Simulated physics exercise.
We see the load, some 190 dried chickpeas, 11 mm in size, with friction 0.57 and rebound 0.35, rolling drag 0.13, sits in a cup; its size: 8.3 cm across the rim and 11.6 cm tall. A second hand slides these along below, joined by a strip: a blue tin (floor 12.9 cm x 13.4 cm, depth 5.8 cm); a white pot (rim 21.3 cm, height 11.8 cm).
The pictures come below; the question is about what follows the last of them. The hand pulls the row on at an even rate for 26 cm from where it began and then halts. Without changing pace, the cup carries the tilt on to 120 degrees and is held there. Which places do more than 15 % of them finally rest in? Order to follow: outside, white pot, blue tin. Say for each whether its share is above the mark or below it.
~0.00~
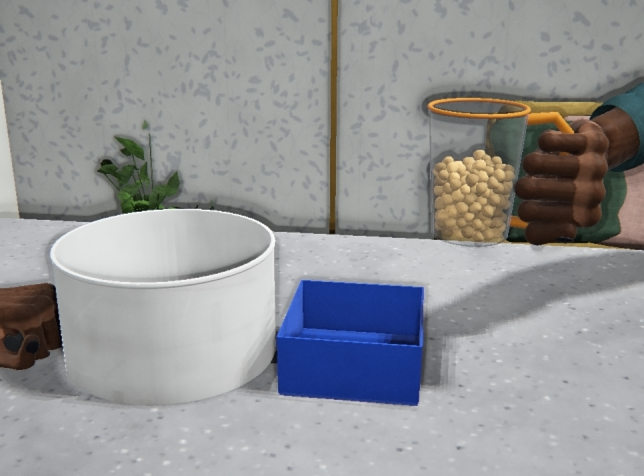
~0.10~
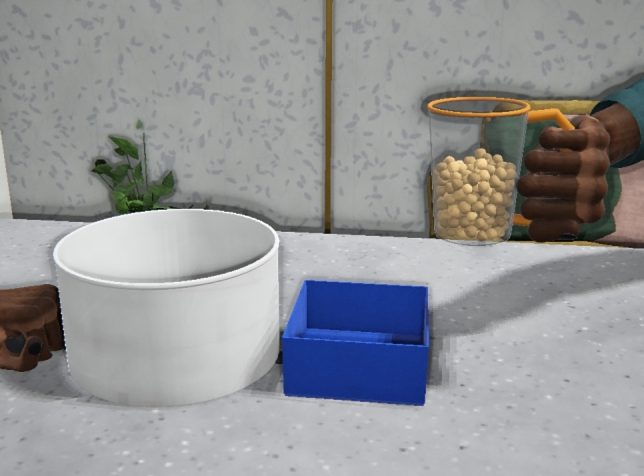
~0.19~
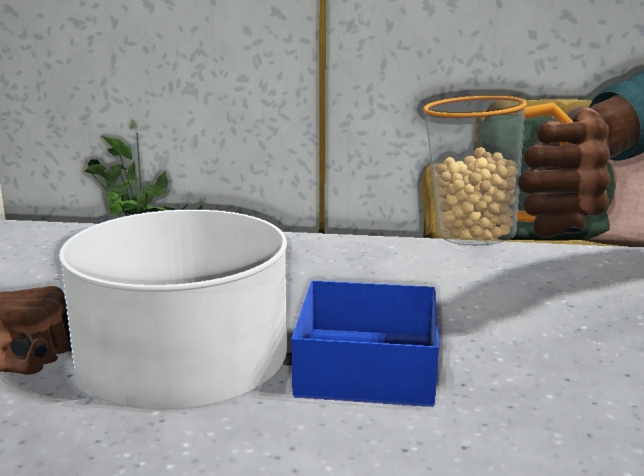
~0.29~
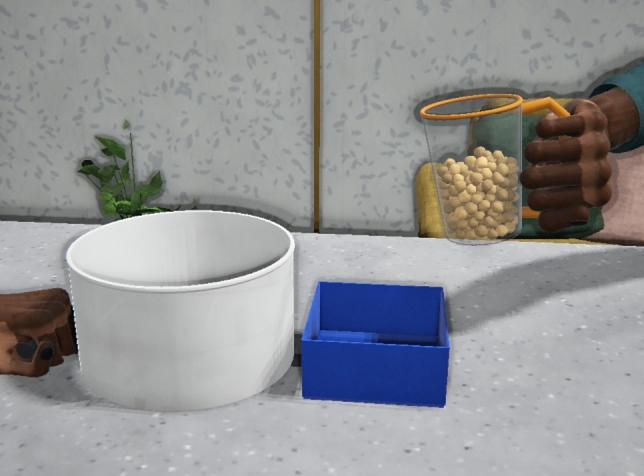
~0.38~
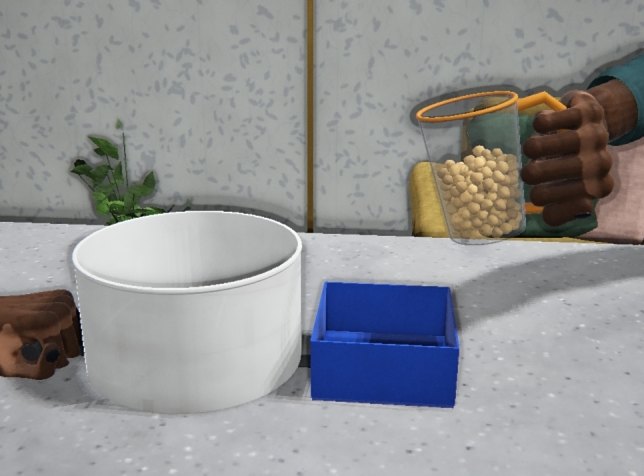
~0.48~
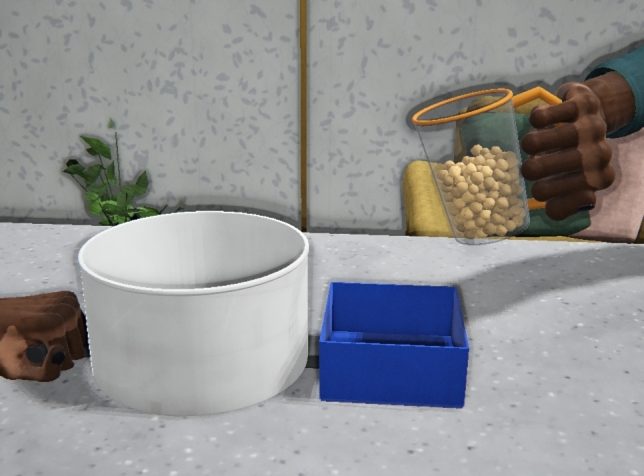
Outside: Below the mark; white pot: Above the mark; blue tin: Below the mark.
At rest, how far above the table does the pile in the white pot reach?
3.0 centimetres or so.
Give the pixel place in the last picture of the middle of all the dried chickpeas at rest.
Centre, last frame: Approx. (372, 357) px.
Then, at 1.42 s, tilt 56 degrees; cup 100 %; middle of all pieces on or above the table near (497, 185).
After 2.21 s, tilt 89 degrees; cup 100 %; middle of all pieces on or above the table near (497, 178).
Then, at 2.93 s, tilt 119 degrees; white pot 65 %, cup 35 %; middle of all pieces on or above the table near (408, 281).
Then, at 3.62 s, tilt 120 degrees; white pot 100 %; middle of all pieces on or above the table near (379, 356).
At rest (3.9 s), white pot 100 %, blue tin 0 %, cup 0 %, outside 0 %.
